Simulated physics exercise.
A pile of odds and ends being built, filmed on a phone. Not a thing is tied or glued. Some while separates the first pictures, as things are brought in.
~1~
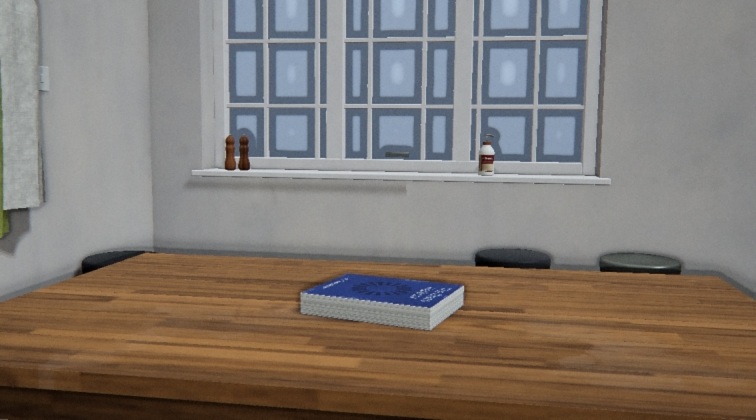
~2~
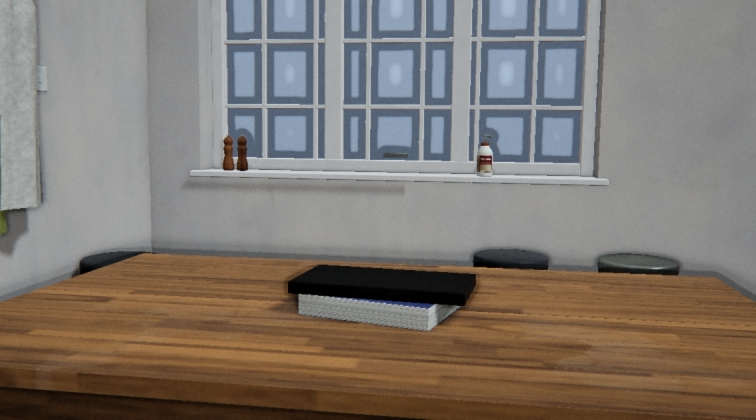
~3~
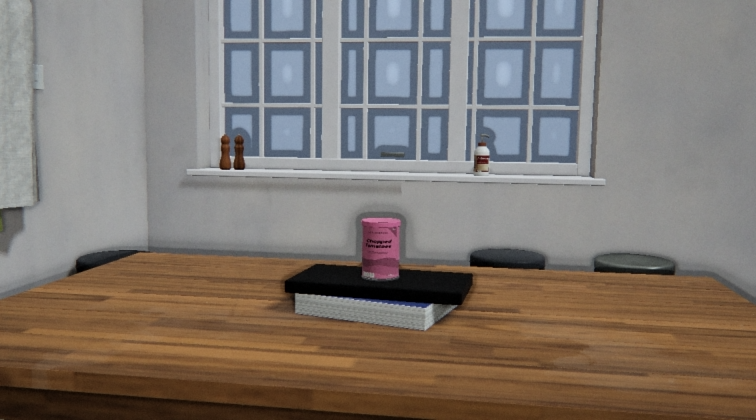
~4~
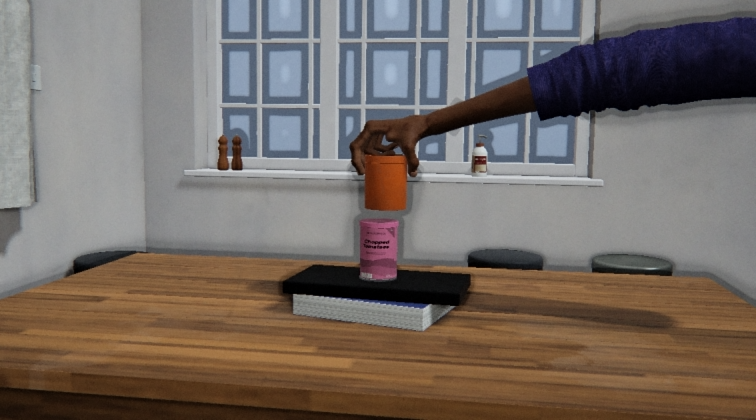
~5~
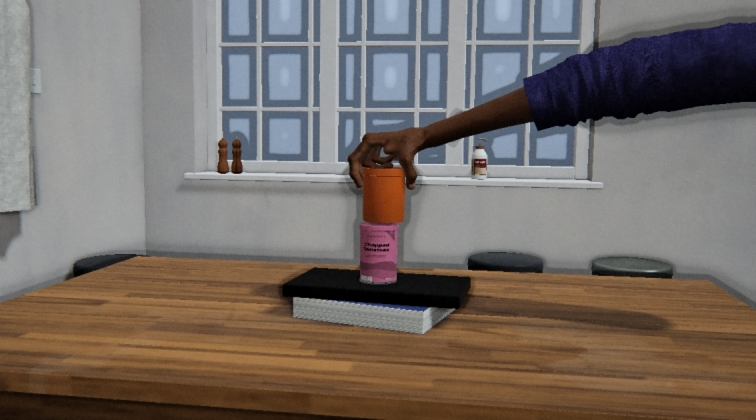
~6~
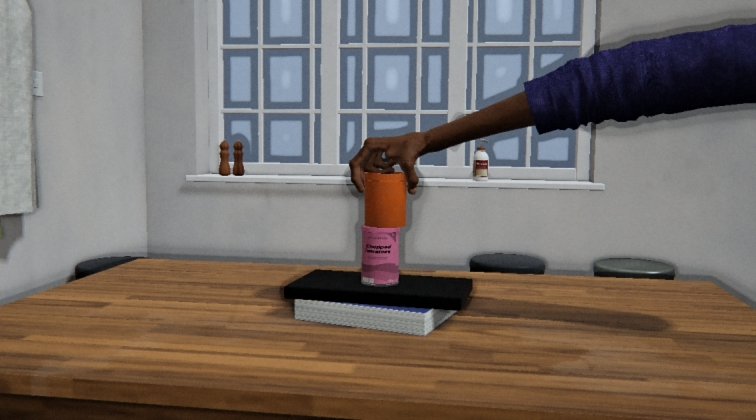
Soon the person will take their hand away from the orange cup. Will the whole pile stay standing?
It stays balanced.
Then, 0.20 s after the last picture, nothing has stirred.
Then, 0.50 s after the last picture, orange cup resting near (385, 200).
At rest, all 4 in place. Seen from the same camera at the end, orange cup near (385, 200). The pile stays up.
